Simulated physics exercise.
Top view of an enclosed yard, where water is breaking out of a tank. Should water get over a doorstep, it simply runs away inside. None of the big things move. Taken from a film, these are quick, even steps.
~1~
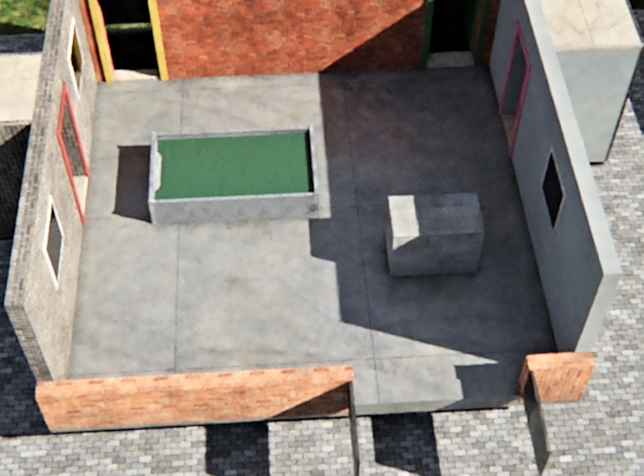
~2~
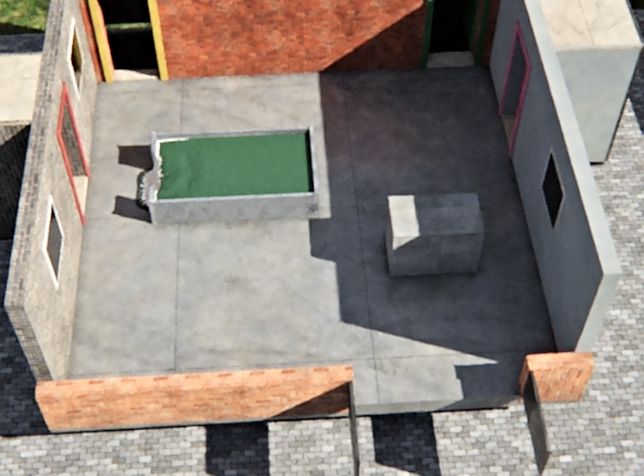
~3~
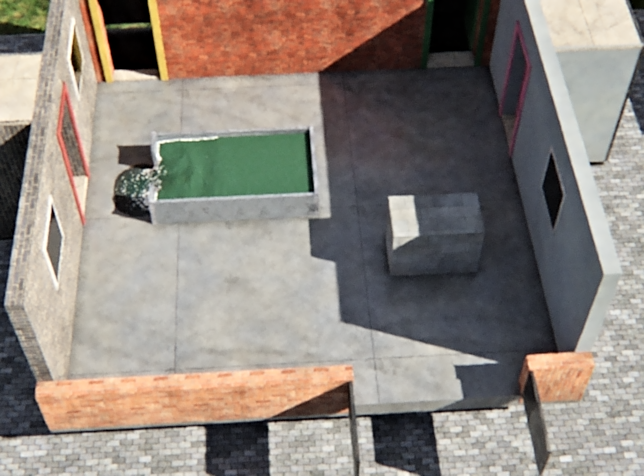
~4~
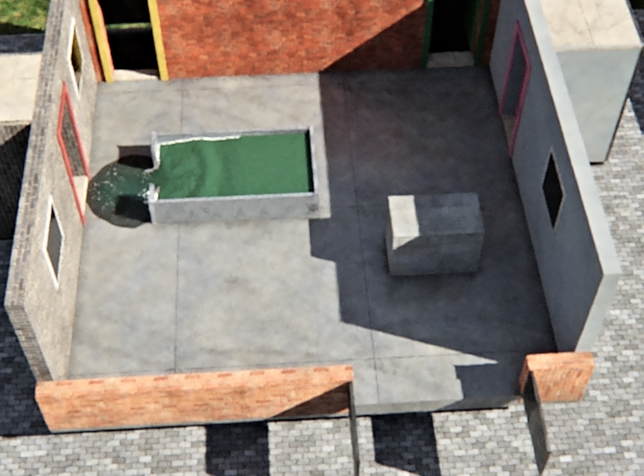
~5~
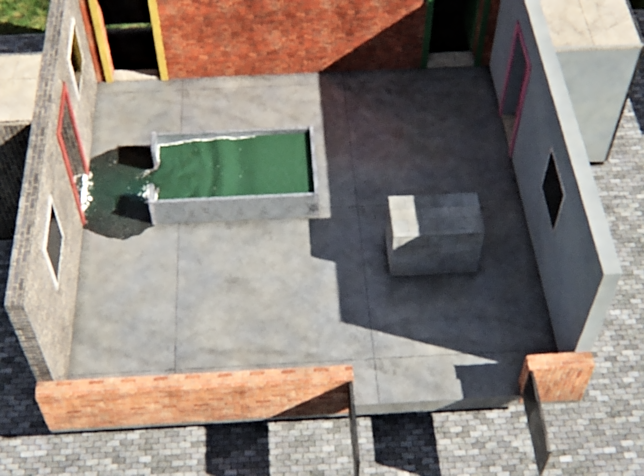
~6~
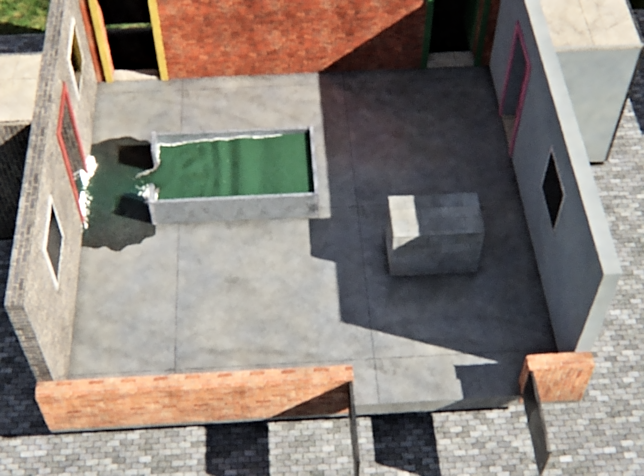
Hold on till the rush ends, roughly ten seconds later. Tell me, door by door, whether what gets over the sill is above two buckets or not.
Pink door: Not above; green door: Not above; red door: Above; yellow door: Above.
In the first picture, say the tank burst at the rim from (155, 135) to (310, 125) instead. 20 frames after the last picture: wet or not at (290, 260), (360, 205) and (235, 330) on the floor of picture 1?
Unwetted, unwetted, unwetted.
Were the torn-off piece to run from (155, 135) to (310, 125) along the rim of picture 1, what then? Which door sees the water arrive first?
I'd go with the one in yellow.
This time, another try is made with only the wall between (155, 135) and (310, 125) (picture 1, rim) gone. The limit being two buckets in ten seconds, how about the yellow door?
Yellow door: Over the line.
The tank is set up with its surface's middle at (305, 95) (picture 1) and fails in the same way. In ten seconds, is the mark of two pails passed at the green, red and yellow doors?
Well, the green door remains below, the red door remains below, and the yellow door tops the threshold.
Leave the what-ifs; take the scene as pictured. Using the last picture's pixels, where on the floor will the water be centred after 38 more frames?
My guess is about (197, 204).
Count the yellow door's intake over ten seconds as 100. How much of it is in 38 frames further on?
I'd say some 70 per cent.
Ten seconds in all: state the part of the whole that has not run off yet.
Estimate: Near 76 %.
A moment on, water covers 10 % of the floor; the pink door not reached, the green door not reached, the red door over two buckets in, the yellow door not reached.
Next, water covers 15 % of the floor; the pink door not reached, the green door not reached, the red door far over two buckets in, the yellow door under two buckets in.
Then, water covers 20 % of the floor; the pink door not reached, the green door not reached, the red door far over two buckets in, the yellow door over two buckets in.
Later, water covers 35 % of the floor; the pink door not reached, the green door not reached, the red door far over two buckets in, the yellow door over two buckets in.
In the end, water covers 60 % of the floor; the pink door not reached, the green door wet at the sill, nothing in, the red door far over two buckets in, the yellow door far over two buckets in.
